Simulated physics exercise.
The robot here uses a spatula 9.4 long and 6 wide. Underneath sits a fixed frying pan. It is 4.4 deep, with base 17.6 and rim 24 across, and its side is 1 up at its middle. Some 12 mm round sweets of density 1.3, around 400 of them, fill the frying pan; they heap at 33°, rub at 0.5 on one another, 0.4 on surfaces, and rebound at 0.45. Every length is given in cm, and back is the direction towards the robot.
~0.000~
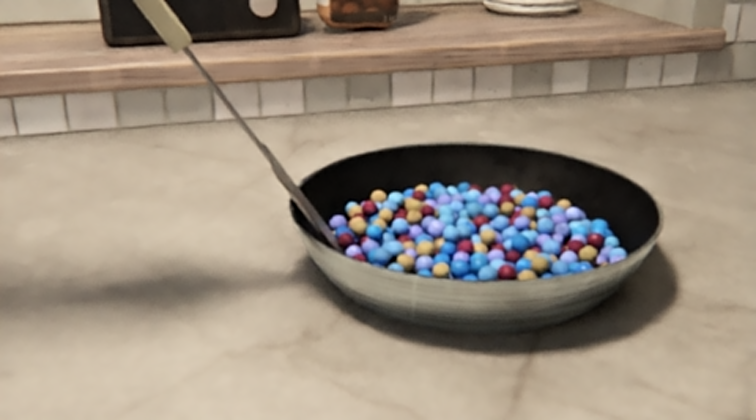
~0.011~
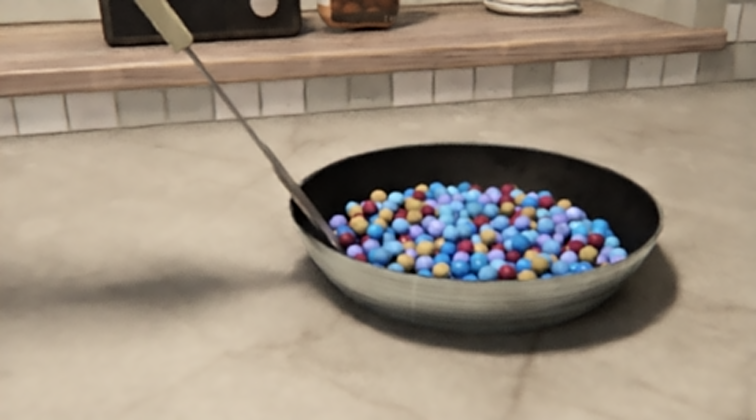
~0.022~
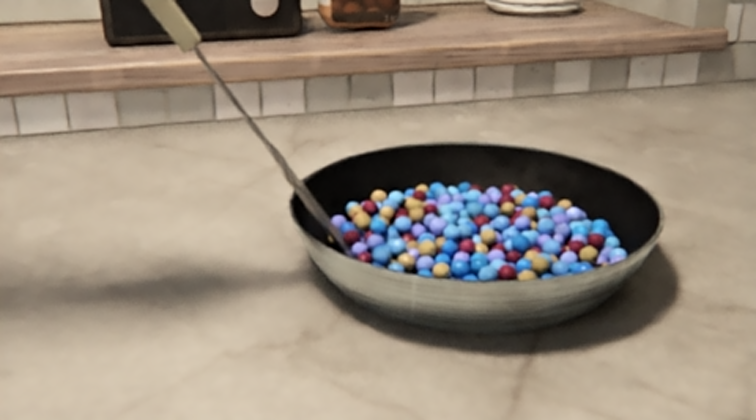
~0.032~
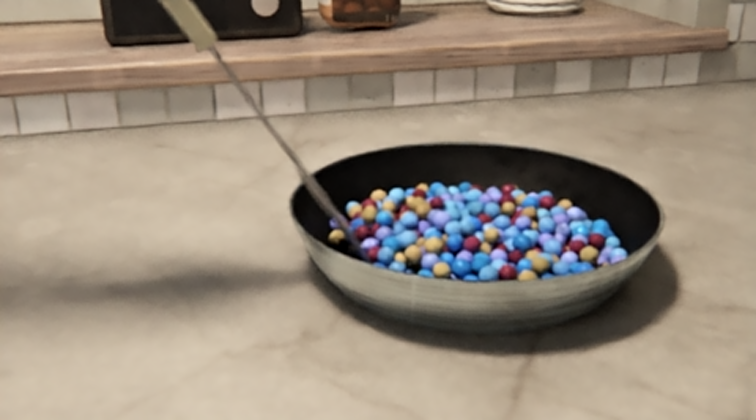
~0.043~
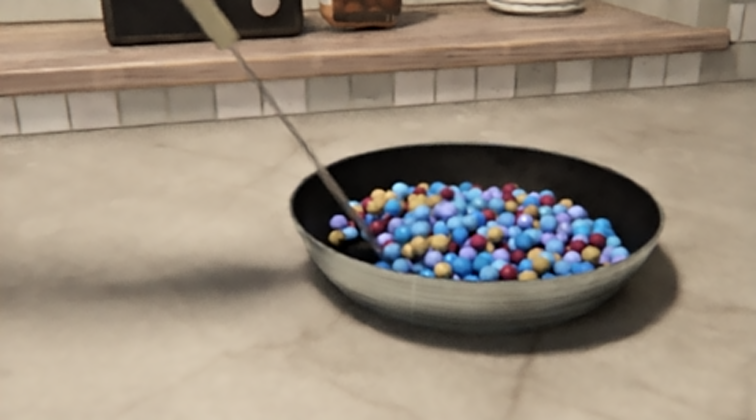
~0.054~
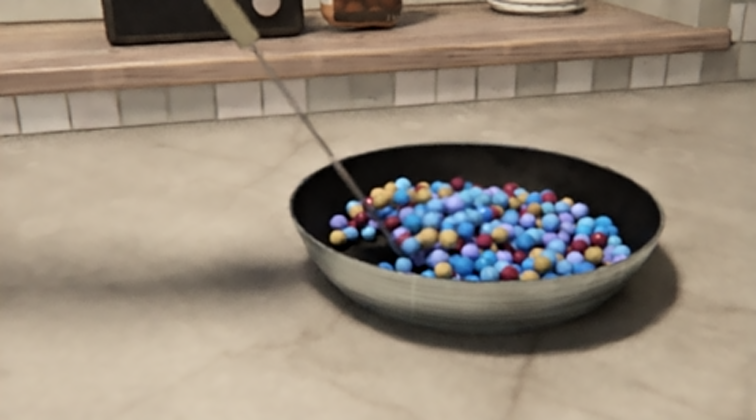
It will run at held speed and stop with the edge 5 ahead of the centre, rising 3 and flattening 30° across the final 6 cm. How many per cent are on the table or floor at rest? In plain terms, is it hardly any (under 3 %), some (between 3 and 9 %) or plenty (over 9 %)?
Some - between 3 and 9 %.
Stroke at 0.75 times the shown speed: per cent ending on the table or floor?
Estimate: Close to 5 %.
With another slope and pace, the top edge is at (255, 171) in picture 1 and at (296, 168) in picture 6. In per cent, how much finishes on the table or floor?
It works out to about 0 %, more or less.
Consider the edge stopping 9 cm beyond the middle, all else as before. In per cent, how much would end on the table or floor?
In that case about 20 percent ends on the table or floor.
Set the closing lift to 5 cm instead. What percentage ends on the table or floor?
10 %.
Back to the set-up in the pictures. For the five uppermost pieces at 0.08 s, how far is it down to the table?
5 cm.
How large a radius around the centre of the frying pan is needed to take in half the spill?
Looks like roughly 28 centimetres to me.
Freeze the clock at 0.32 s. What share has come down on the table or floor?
I'd put it at around 6 per cent.
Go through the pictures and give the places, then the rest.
In the first picture, spatula top edge at (270, 159), sloping 58°; upper third of the load around (463, 233), from x 335 to 620, top at y 190; 398 in the frying pan.
In the second picture, spatula top edge at (271, 159), sloping 58°; upper third of the load around (463, 233), from x 335 to 620, top at y 190.
In the third picture, spatula top edge at (278, 159), sloping 58°; upper third of the load around (460, 233), from x 335 to 620, top at y 190.
In the fourth picture, spatula top edge at (293, 158), sloping 58°; upper third of the load around (460, 230), from x 340 to 620, top at y 190.
In the fifth picture, spatula top edge at (311, 156), sloping 58°; upper third of the load around (459, 224), from x 340 to 620, top at y 190.
In the sixth picture, spatula top edge at (330, 154), sloping 58°; upper third of the load around (465, 221), from x 340 to 620, top at y 185; 398 in the frying pan.
After 0.08 s, sloping 57°, highest piece 6 above the table; 398 in the frying pan.
After 0.11 s, sloping 47°, highest piece 7 above the table; 398 in the frying pan.
After 0.32 s, sloping 28°, highest piece 6 above the table; 375 in the frying pan, 21 on the table or floor, 2 on the blade or in flight.
After 1.37 s, sloping 28°, highest piece 5 above the table; 374 in the frying pan, 24 on the table or floor.
At rest, 374 in the frying pan, 24 on the table or floor. That is 6 % on the table or floor.
